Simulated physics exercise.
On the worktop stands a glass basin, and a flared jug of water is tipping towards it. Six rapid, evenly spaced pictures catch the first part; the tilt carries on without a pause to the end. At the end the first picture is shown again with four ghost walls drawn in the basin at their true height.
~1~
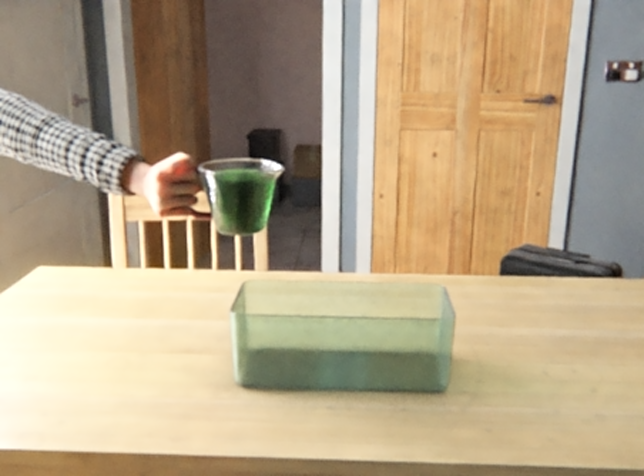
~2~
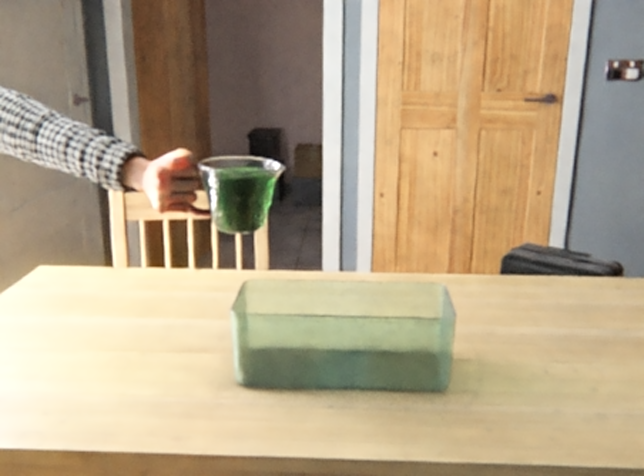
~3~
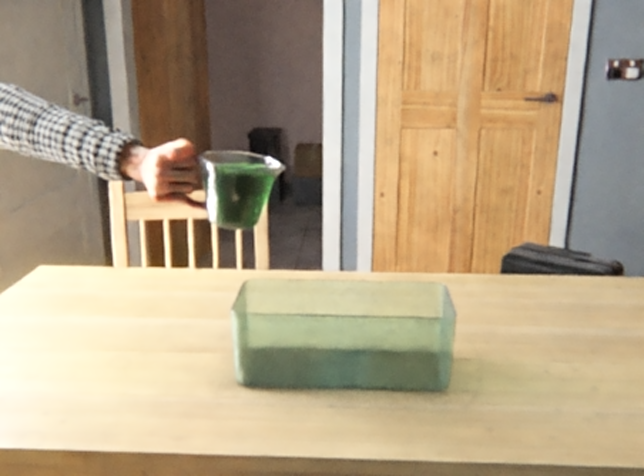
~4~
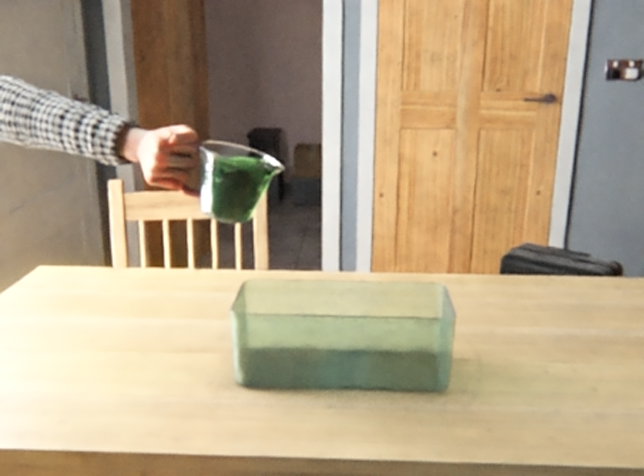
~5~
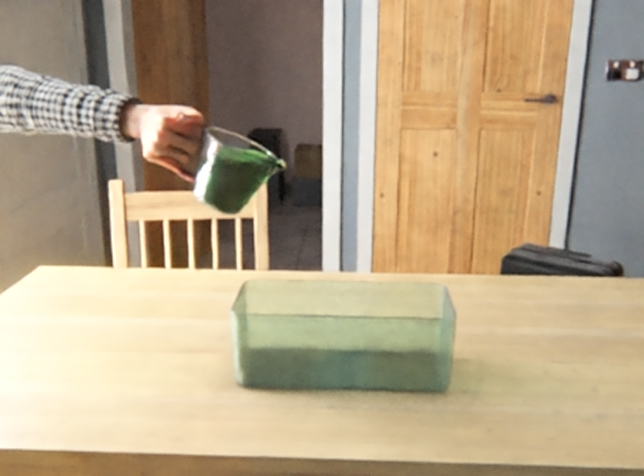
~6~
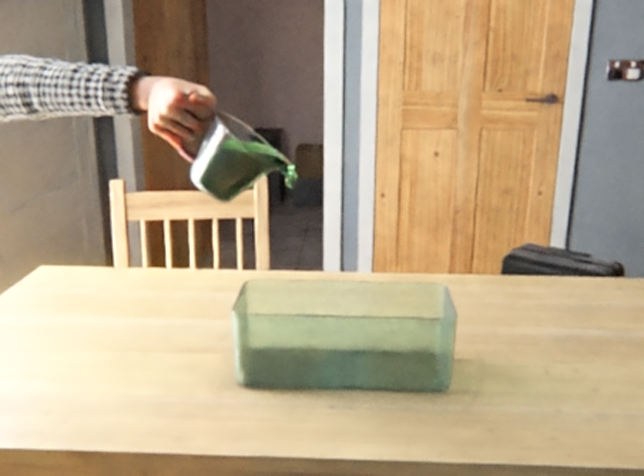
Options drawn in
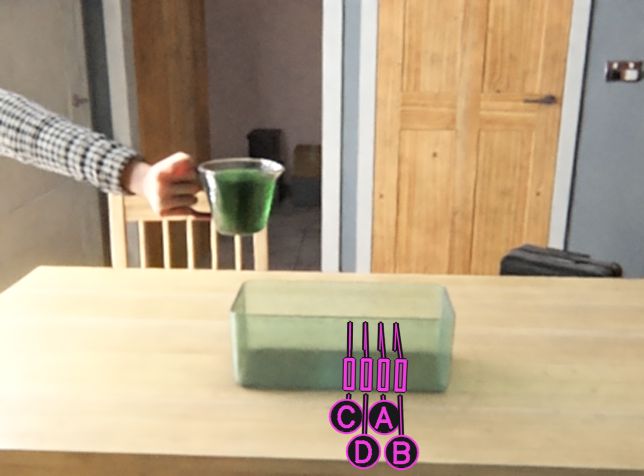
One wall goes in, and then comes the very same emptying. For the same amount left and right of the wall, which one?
Choose D.
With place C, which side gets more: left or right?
The right side.
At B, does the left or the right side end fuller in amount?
The left side.
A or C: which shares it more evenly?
That would be C.
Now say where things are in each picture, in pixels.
Upright, lip at (283, 169); basin from (235, 384) to (448, 390); nothing has left yet, in the first frame.
Upright, lip at (284, 168); nothing has left yet, in the second frame.
Tipped about 7°, lip at (284, 168); nothing has left yet, in the third frame.
Tipped about 15°, lip at (283, 168); nothing has left yet, in the fourth frame.
Tipped about 26°, lip at (283, 168); water is over the lip, down to (283, 168), in the fifth frame.
Tipped about 39°, lip at (283, 168); water is over the lip, down to (292, 185), in the sixth frame.
On the marked copy, A at (382, 395); B at (400, 396); C at (348, 394); D at (365, 395).
Choosing A, about 90 % ends left of the wall and 4 % right of it; 7 % is lost outside.
Choosing B, about 87 % ends left of the wall and 7 % right of it; 6 % is lost outside.
Choosing C, about 15 % ends left of the wall and 83 % right of it.
Choosing D, about 47 % ends left of the wall and 50 % right of it; 3 % is lost outside.
